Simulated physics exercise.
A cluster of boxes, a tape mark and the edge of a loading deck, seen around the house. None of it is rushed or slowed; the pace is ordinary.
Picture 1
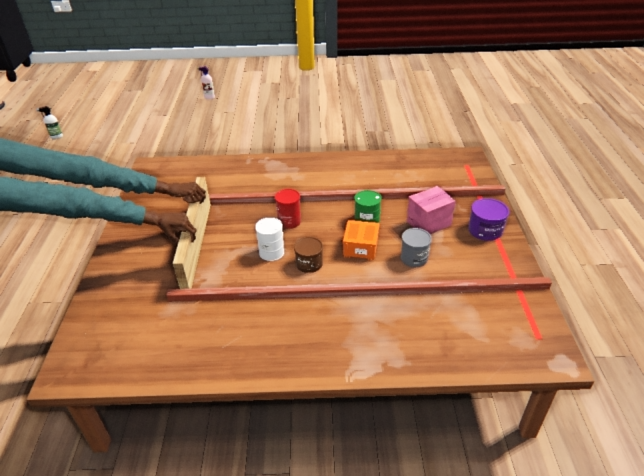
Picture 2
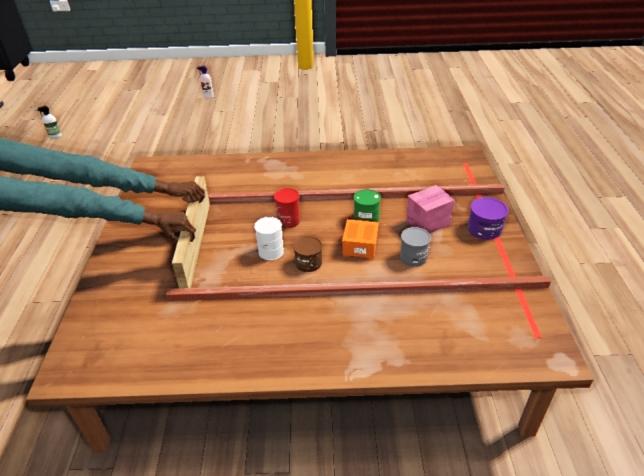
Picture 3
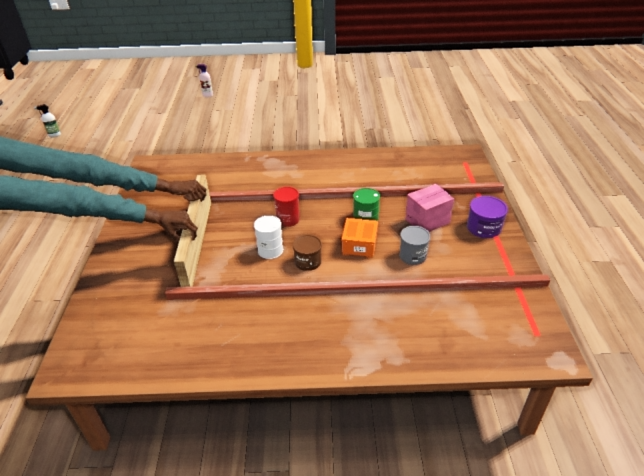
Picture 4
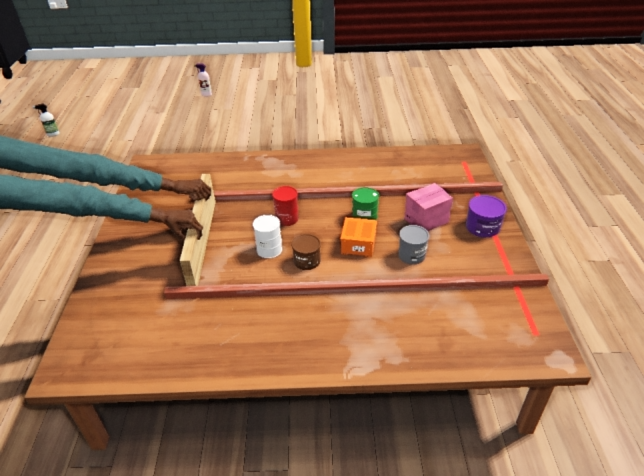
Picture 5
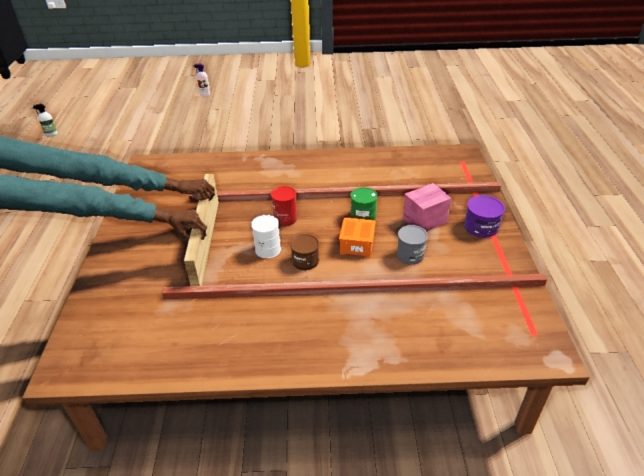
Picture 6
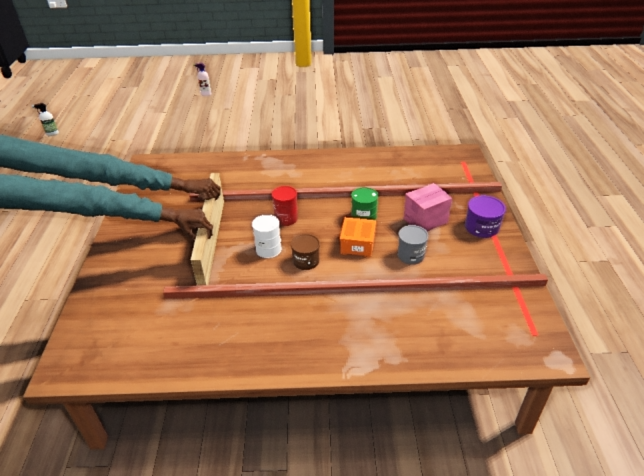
A wooden table stands on a plank floor in a room with a dark wall and red shutter behind, seen from above and in front. Between two reddish rails sit white, red, brown, green and grey containers, orange and pink boxes, and a purple pail by a red line at right. Two teal-sleeved arms slide a pale board slightly rightward, touching nothing else, while the view drifts very faintly.
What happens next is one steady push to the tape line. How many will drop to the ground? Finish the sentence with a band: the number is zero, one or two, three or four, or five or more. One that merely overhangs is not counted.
The number is three or four.
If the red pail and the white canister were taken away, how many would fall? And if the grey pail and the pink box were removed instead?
First 3, then 2.
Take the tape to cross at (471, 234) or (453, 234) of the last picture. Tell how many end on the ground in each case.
Ground tally per try: 1 / 0.
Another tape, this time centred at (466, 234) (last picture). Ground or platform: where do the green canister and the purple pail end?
In this case the green canister rests in place and the purple pail ends up down.
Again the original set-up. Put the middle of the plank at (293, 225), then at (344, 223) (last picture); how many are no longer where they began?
Moved so far: 3, then 6.
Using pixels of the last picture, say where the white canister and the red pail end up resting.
The white canister comes to rest close to (511, 227), while the red pail rests close to (494, 190).
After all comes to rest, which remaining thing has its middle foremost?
The pink box, that one.
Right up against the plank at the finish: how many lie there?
Looks like 4 of them, all told.
A little later, none off yet; purple pail at rest near (484, 217); pink box at rest near (427, 209); grey pail at rest near (412, 245).
Next, none off yet; purple pail shifted a little near (491, 218); pink box shifted about its own width near (456, 210); grey pail shifted well along near (472, 252).
When it is over, the number that fall off is three or four; down, orange tote, green canister, grey pail and purple pail.
